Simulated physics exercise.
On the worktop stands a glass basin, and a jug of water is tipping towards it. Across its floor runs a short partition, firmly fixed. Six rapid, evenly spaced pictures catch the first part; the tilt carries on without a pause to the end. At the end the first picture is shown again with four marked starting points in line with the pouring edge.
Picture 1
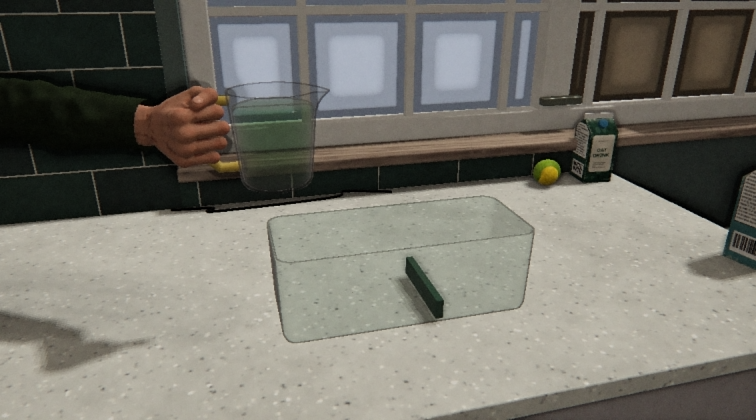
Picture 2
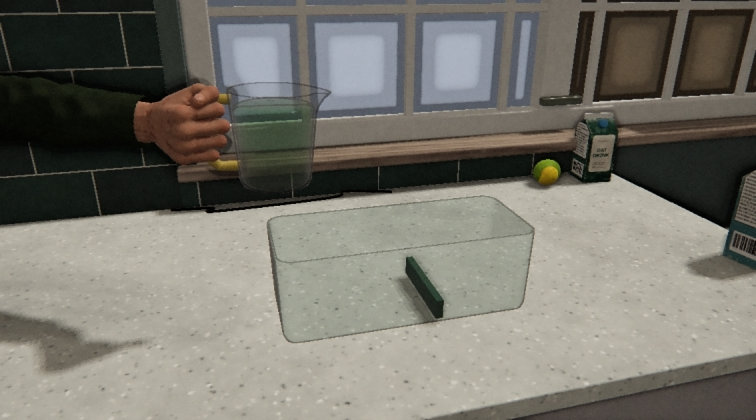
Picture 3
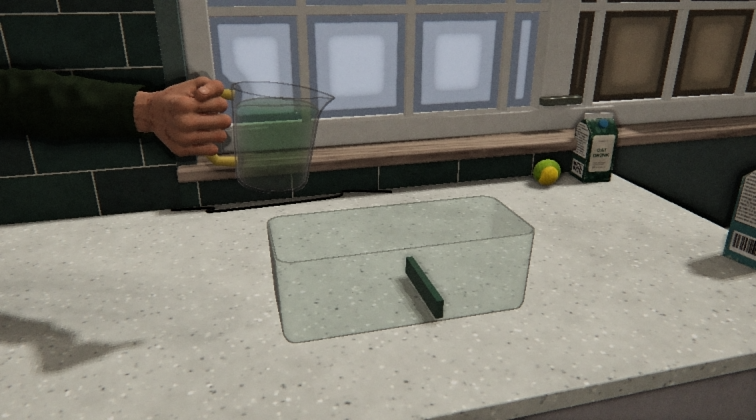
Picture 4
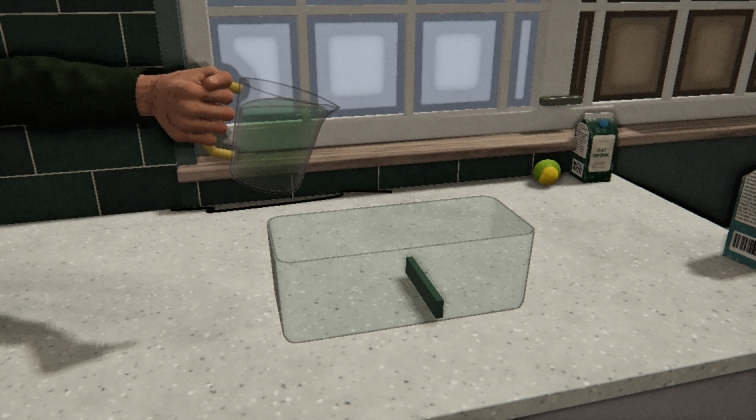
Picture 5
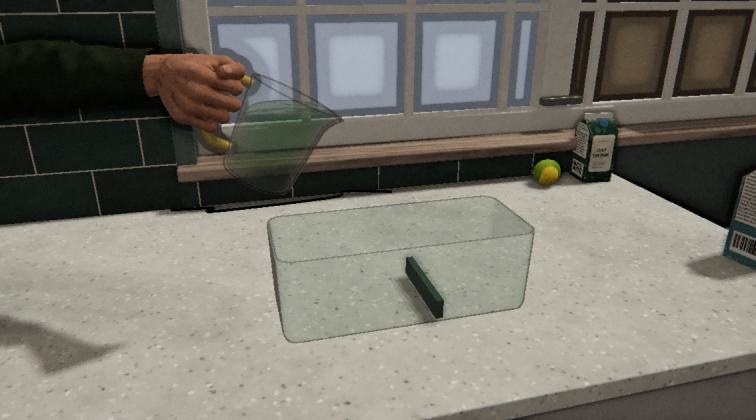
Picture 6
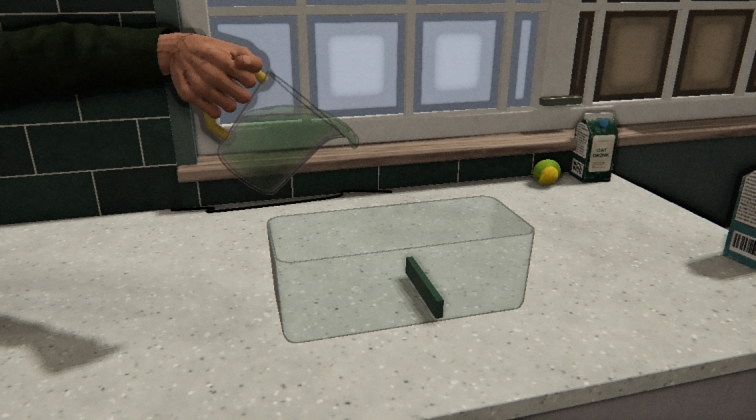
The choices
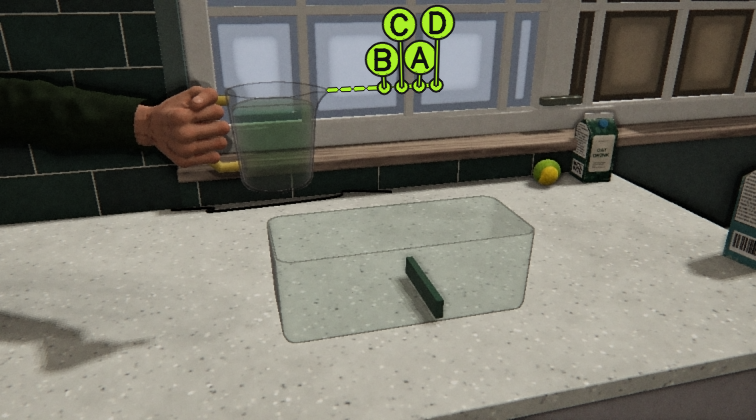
A jug of water, held by a hand at the left, stayed upright at first, then tilted steadily rightward above a clear basin with a short green partition, until water slipped over its lip.
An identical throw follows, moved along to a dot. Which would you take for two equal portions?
The answer is spot B.
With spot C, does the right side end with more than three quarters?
No, it does not.
On the marked copy, A at (419, 85); B at (384, 87); C at (401, 86); D at (436, 85).
With A, about 24 % ends left of the wall and 74 % right of it.
With B, about 52 % ends left of the wall and 45 % right of it.
With C, about 35 % ends left of the wall and 63 % right of it.
With D, about 25 % ends left of the wall and 73 % right of it.
